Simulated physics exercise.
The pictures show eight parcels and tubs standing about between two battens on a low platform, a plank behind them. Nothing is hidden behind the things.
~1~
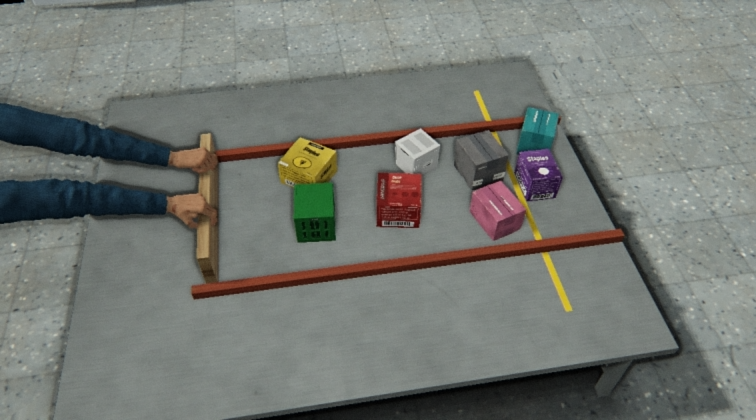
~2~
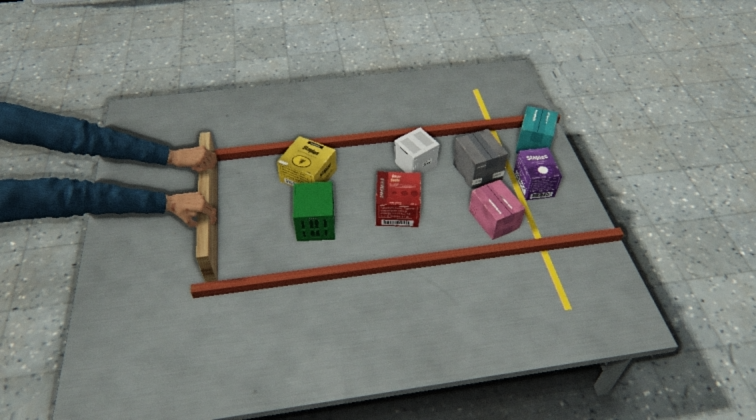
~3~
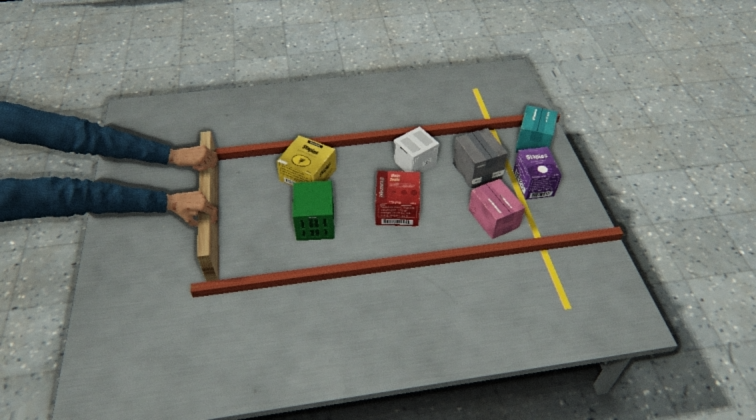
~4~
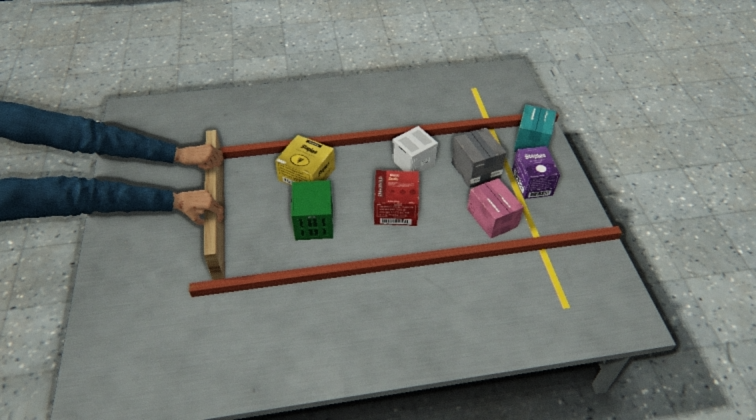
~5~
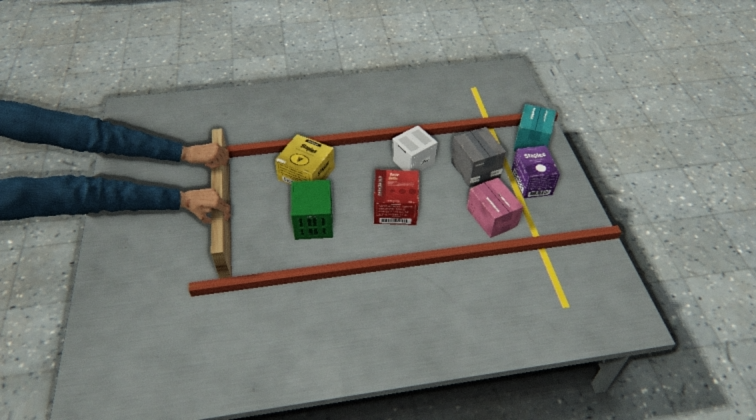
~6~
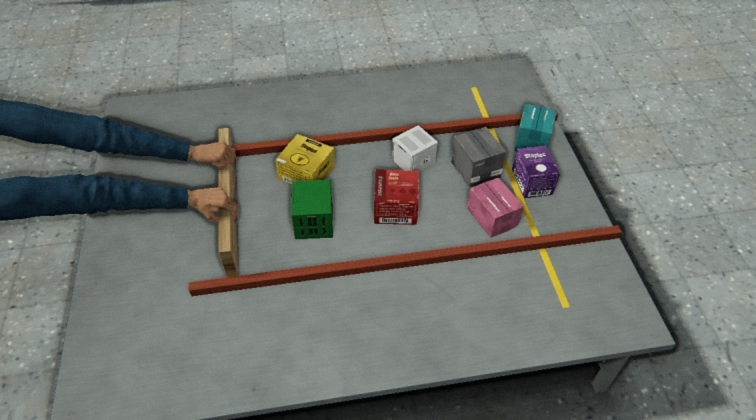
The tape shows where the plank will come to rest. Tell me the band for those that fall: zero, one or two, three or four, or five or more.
Here the number that fall off is three or four.
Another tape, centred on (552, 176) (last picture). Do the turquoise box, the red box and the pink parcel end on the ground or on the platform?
The turquoise box drops off; the red box drops off; the pink parcel survives.
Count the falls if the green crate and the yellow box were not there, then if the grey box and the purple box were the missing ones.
It would be 1 and 1.
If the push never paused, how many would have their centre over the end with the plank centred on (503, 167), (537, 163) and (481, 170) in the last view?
Place by place, 3, 5 and 1.
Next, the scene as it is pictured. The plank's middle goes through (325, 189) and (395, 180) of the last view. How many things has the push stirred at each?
By then 2, and 6.
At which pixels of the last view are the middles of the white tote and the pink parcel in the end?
About (558, 136), and the other about (559, 213).
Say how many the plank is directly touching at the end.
3 of them.
Soon after, none off yet; turquoise box at rest near (535, 131); purple box at rest near (535, 172); grey box at rest near (478, 157).
After that, none off yet; turquoise box at rest near (535, 131); purple box at rest near (535, 172); grey box displaced a little near (484, 157).
And then, none off yet; turquoise box displaced a little near (547, 124); purple box displaced about its own width near (588, 174); grey box displaced well along near (550, 152).
In the end, the number that fall off is three or four; gone, grey box, purple box and turquoise box.
